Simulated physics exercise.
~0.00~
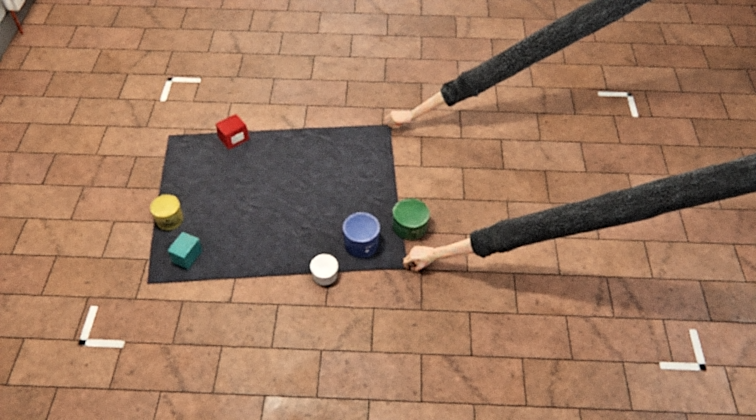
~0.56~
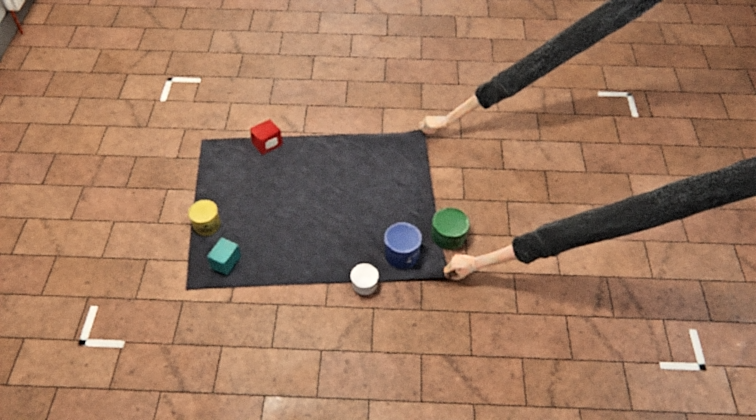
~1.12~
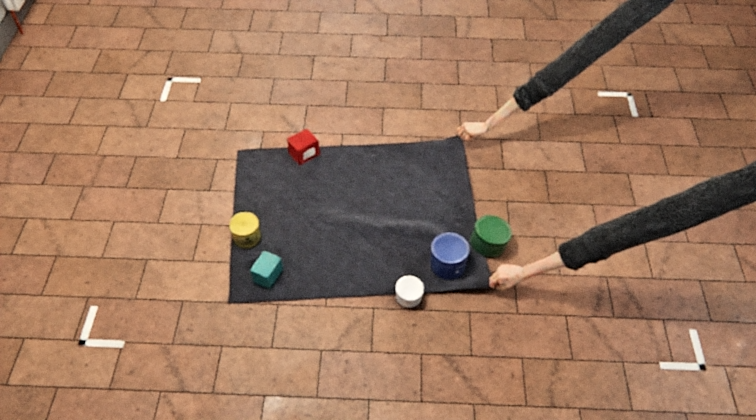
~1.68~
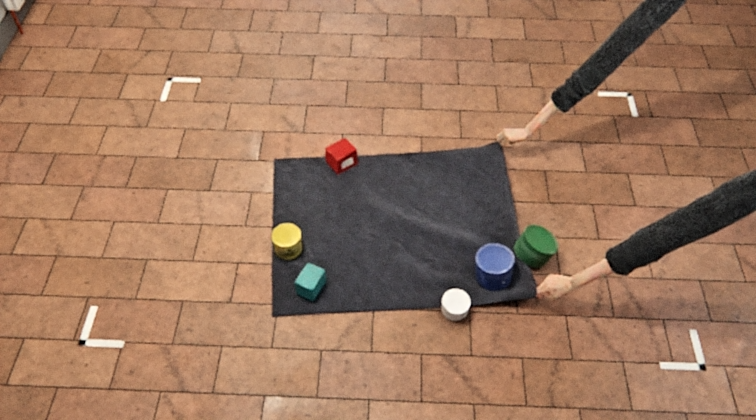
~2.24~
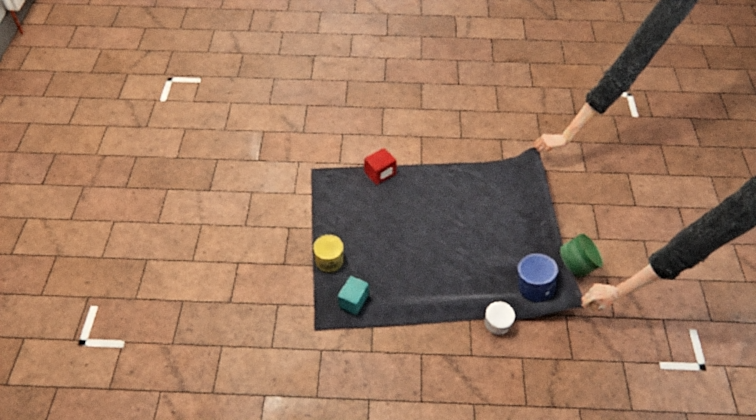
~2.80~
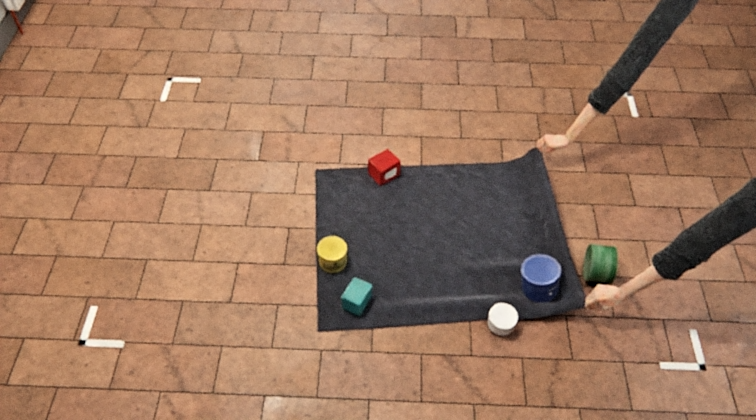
A dark play mat slid right and slightly toward the viewer as two hands pulled its corners, carrying the blue bucket, white and yellow bins, and red and teal boxes along, while the green bucket tipped at the edge and ended on its side just beyond it.
